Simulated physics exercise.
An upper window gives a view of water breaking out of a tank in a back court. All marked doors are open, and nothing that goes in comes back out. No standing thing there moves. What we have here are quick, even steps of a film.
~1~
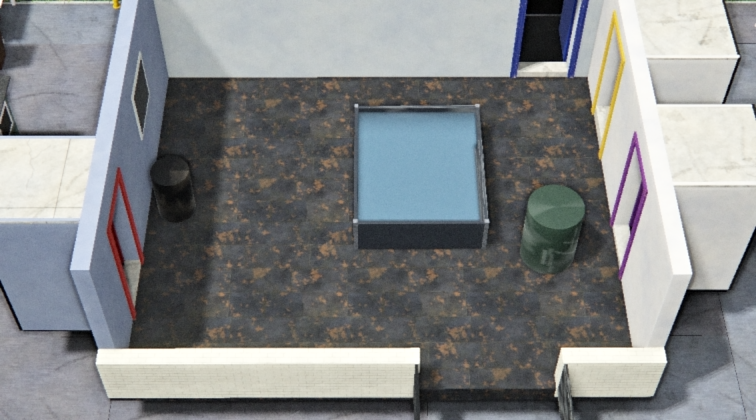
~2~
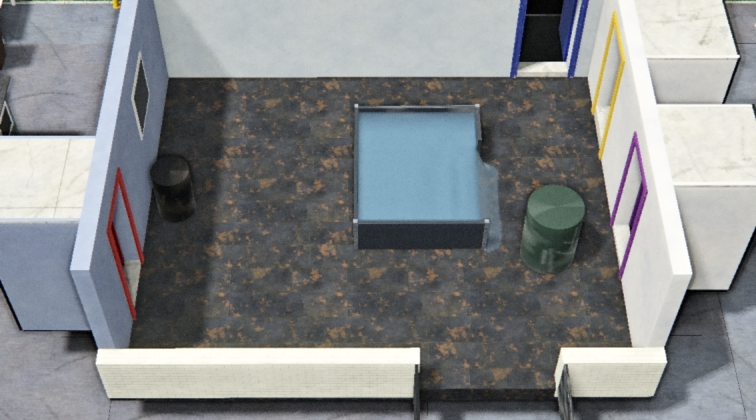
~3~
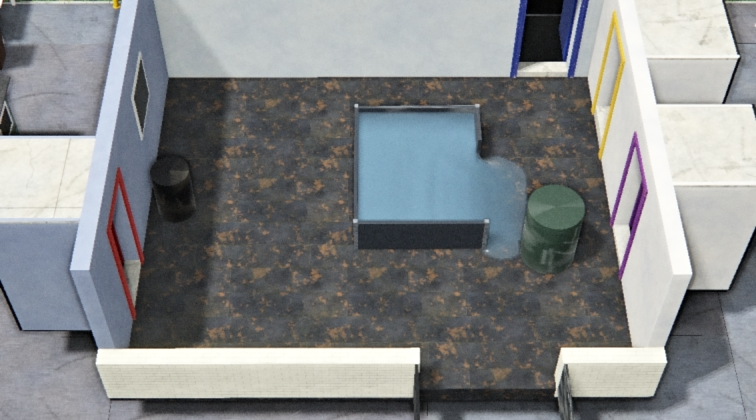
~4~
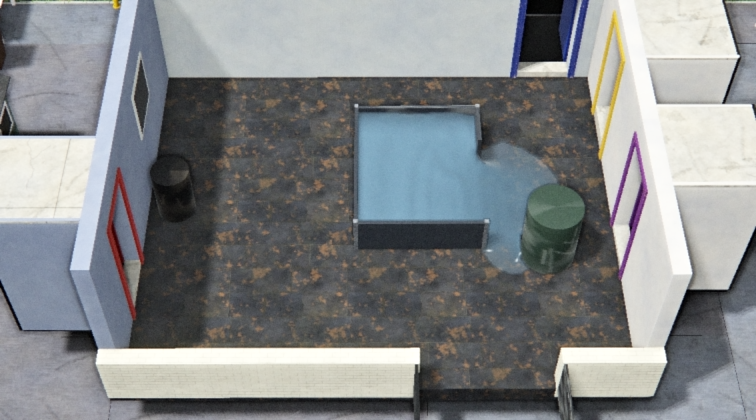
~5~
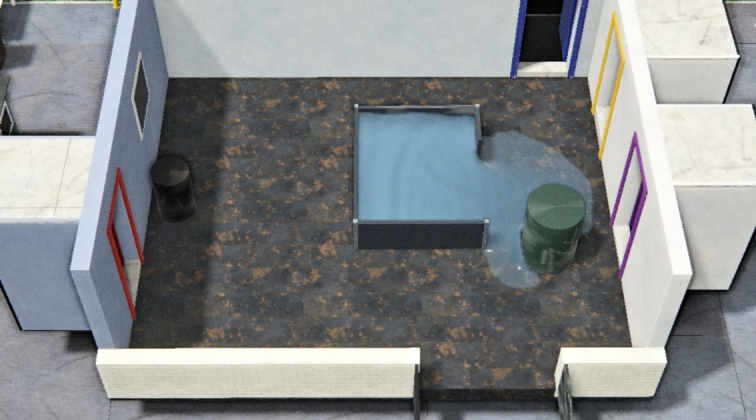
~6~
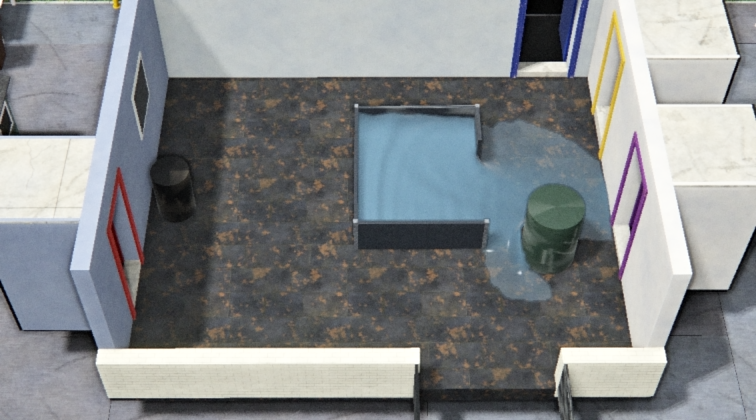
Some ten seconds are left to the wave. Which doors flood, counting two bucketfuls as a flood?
The blue door will pass more than two buckets, the red door will pass two buckets at most, the purple door will pass more than two buckets, the yellow door will pass two buckets at most.
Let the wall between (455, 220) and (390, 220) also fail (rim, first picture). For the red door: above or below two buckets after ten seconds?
My reading: Red takes less.
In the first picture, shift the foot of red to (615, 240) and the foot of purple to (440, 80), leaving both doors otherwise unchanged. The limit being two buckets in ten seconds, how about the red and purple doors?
As I see it, the red door tops the limit and the purple door stays within the limit.
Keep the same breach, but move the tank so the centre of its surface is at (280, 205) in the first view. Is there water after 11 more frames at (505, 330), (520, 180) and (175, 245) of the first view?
Soaked, soaked, parched.
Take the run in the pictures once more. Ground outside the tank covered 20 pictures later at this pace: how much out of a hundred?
I reckon around 40 %.
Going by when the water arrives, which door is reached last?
That would be the red one.
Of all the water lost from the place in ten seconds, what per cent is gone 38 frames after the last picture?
By my reckoning, 80 %.
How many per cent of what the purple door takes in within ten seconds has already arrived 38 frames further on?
My estimate is close to 100 per cent.
A moment on, water covers 20 % of the floor; the blue door not reached, the red door not reached, the purple door under two buckets in, the yellow door wet at the sill, nothing in.
Next, water covers 30 % of the floor; the blue door under two buckets in, the red door not reached, the purple door over two buckets in, the yellow door wet at the sill, nothing in.
Then, water covers 40 % of the floor; the blue door over two buckets in, the red door not reached, the purple door far over two buckets in, the yellow door wet at the sill, nothing in.
Later, water covers 60 % of the floor; the blue door far over two buckets in, the red door not reached, the purple door far over two buckets in, the yellow door wet at the sill, nothing in.
In the end, water covers 90 % of the floor; the blue door far over two buckets in, the red door wet at the sill, nothing in, the purple door far over two buckets in, the yellow door under two buckets in.
